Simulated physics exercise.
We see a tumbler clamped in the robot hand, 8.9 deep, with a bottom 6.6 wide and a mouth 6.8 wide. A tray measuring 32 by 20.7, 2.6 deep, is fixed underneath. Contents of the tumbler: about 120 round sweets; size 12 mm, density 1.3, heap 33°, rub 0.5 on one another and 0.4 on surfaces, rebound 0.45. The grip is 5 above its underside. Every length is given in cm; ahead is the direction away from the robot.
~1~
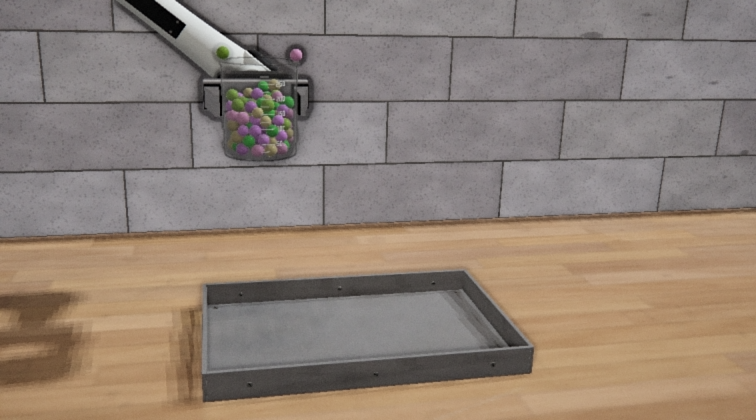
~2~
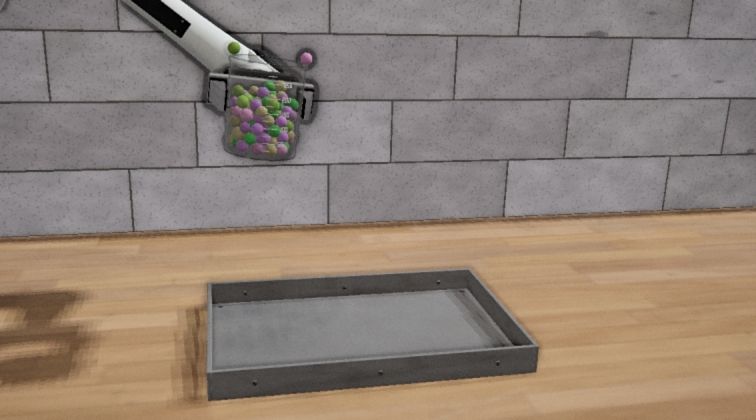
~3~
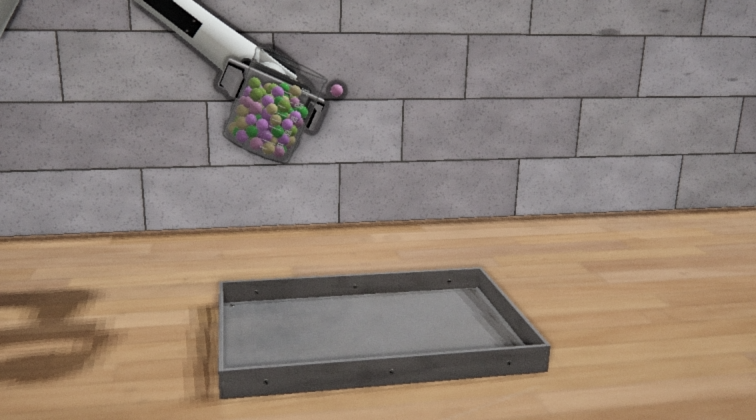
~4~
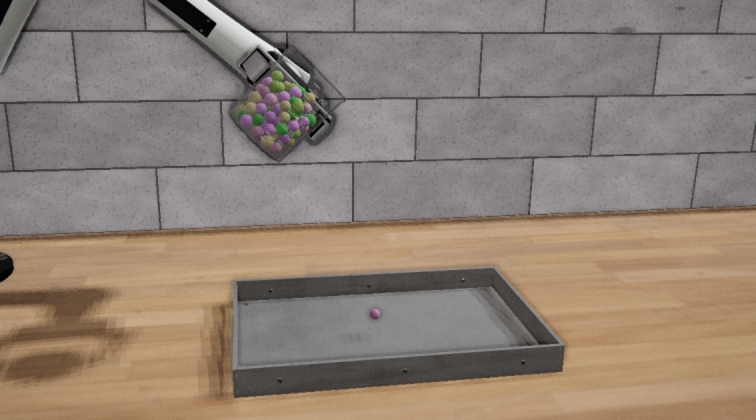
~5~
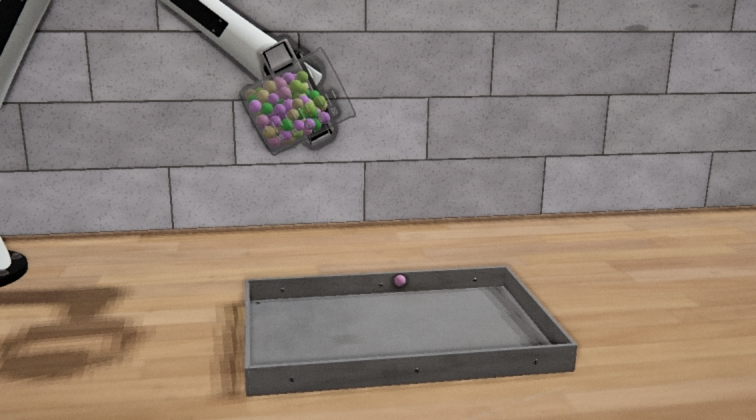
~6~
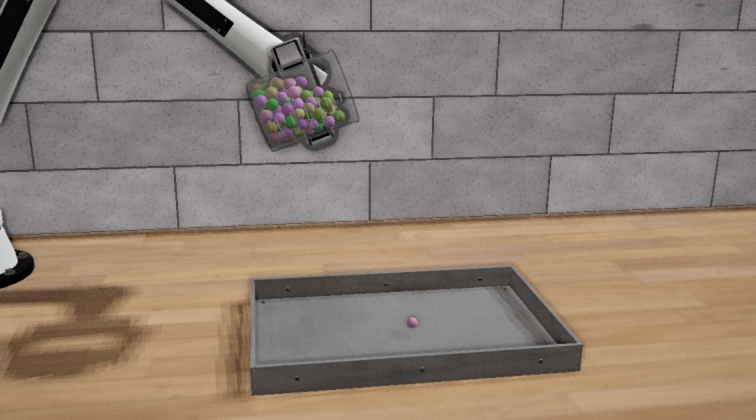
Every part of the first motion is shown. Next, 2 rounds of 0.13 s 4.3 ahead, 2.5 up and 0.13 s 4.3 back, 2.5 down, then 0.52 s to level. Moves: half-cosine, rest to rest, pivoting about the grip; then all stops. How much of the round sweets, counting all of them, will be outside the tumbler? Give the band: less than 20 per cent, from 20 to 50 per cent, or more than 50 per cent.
The band is more than 50 per cent.
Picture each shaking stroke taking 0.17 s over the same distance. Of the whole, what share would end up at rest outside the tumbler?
That change gives some 25 percent.
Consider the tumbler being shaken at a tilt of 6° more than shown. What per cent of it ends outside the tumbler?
I'd put it at around 75 per cent.
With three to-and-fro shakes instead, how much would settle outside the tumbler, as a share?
Approx. 75 per cent.
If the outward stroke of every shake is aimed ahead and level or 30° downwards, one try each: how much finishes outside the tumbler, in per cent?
I'd say close to 40 percent for the first and close to 20 percent for the second.
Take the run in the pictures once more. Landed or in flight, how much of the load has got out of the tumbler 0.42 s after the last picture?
Some 40 per cent.
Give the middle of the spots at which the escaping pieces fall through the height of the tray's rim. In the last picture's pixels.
Estimated centre near (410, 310) in pixels.
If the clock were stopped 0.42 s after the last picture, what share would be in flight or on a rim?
Around 3 per cent of the load.
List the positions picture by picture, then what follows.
Tumbler middle at (260, 109), level; upper third of the load around (261, 104), from x 225 to 295, top at y 55; 115 in the tumbler, in the first picture.
Tumbler middle at (264, 109), tilted 7° forward; upper third of the load around (263, 102), from x 235 to 305, top at y 50, in the second picture.
Tumbler middle at (274, 107), tilted 24° forward; upper third of the load around (269, 101), from x 235 to 335, top at y 85; 114 in the tumbler, 1 in flight or on a rim, in the third picture.
Tumbler middle at (286, 105), tilted 46° forward; upper third of the load around (277, 97), from x 240 to 375, top at y 75; 114 in the tumbler, 1 in the tray, in the fourth picture.
Tumbler middle at (296, 104), tilted 63° forward; upper third of the load around (285, 93), from x 250 to 400, top at y 75; 114 in the tumbler, 1 in the tray, in the fifth picture.
Tumbler middle at (301, 103), tilted 70° forward; upper third of the load around (286, 94), from x 260 to 410, top at y 85; 114 in the tumbler, 1 in the tray, in the sixth picture.
Then, 0.42 s later, tilted 70° forward, highest piece 29 above the table; 71 in the tumbler, 40 in the tray, 4 in flight or on a rim.
Then, 0.83 s later, tilted 24° forward, highest piece 27 above the table; 70 in the tray, 43 in the tumbler, 2 on the table or floor.
Then, 1.24 s later, level, highest piece 26 above the table; 70 in the tray, 43 in the tumbler, 2 on the table or floor.
Then, 2.29 s later, level, highest piece 26 above the table; 70 in the tray, 43 in the tumbler, 2 on the table or floor.
At rest, 70 in the tray, 43 in the tumbler, 2 on the table or floor. That is 63 % outside the tumbler.
